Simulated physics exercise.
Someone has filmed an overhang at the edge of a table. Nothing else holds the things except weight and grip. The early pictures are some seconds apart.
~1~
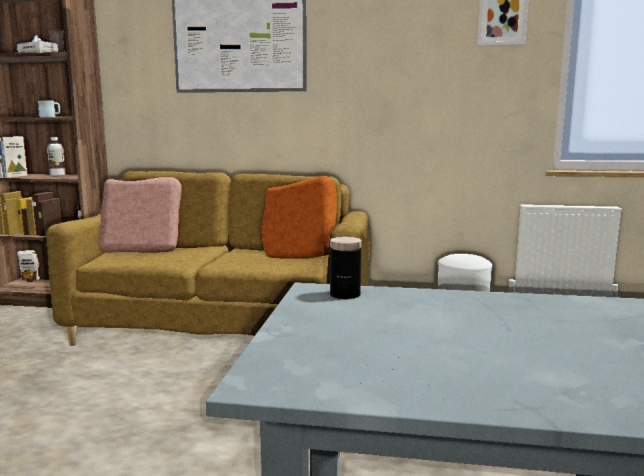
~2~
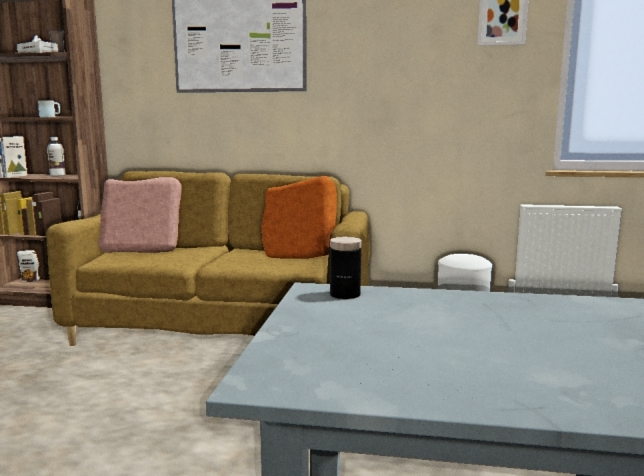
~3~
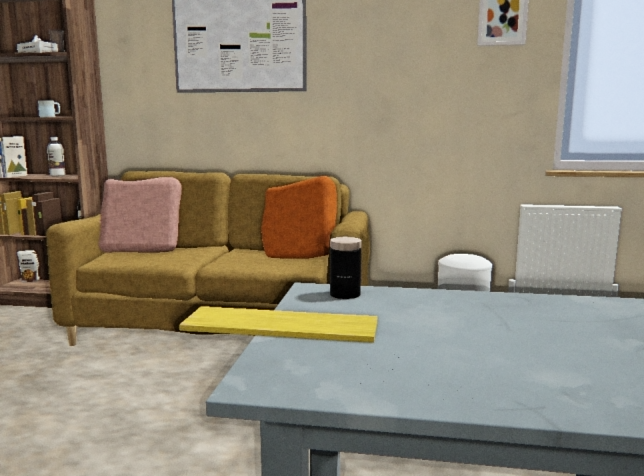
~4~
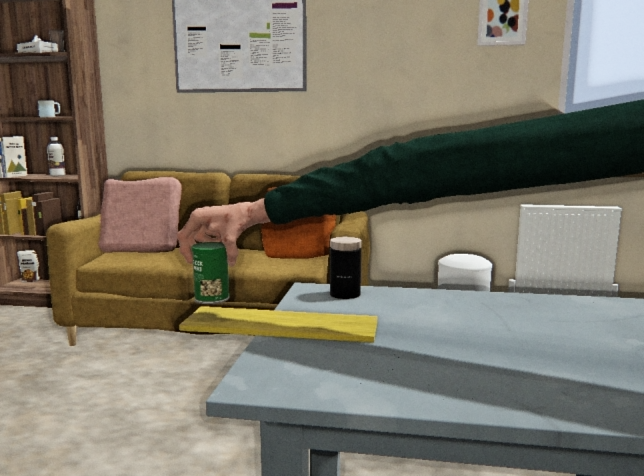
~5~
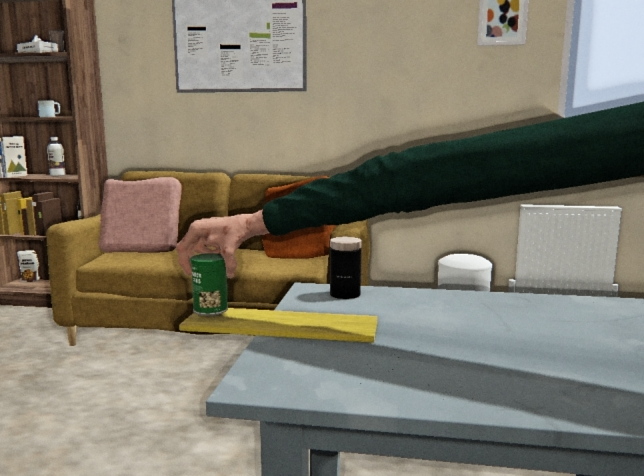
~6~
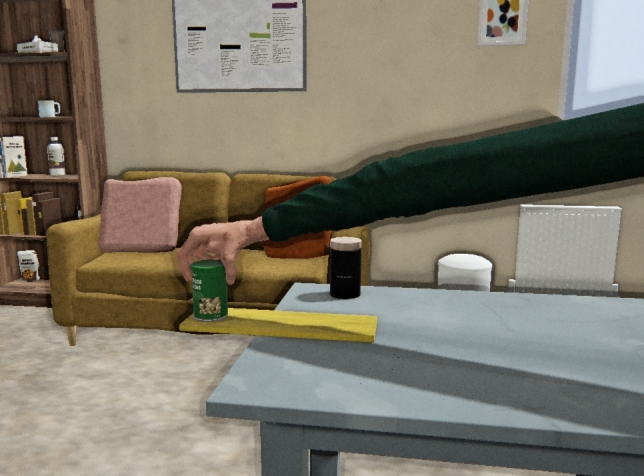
A yellow board appeared, jutting out past the left edge of a grey-blue table near a black jar, and then a green-sleeved arm reached in from the right and lowered a green tin onto its overhanging end, still gripping it.
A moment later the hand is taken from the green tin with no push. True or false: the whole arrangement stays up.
False, it comes down.
Then, 0.40 s past the last view, green tin now down on the floor or falling; yellow board rocked 46° from its first pose.
Then, 0.60 s past the last view, yellow board now down on the floor or falling.
Then, 0.70 s past the last view, things are still on the move.
Then, 0.90 s past the last view, as before.
Finally, down on the floor or falling, green tin and yellow board; black jar still in place. The board goes over.
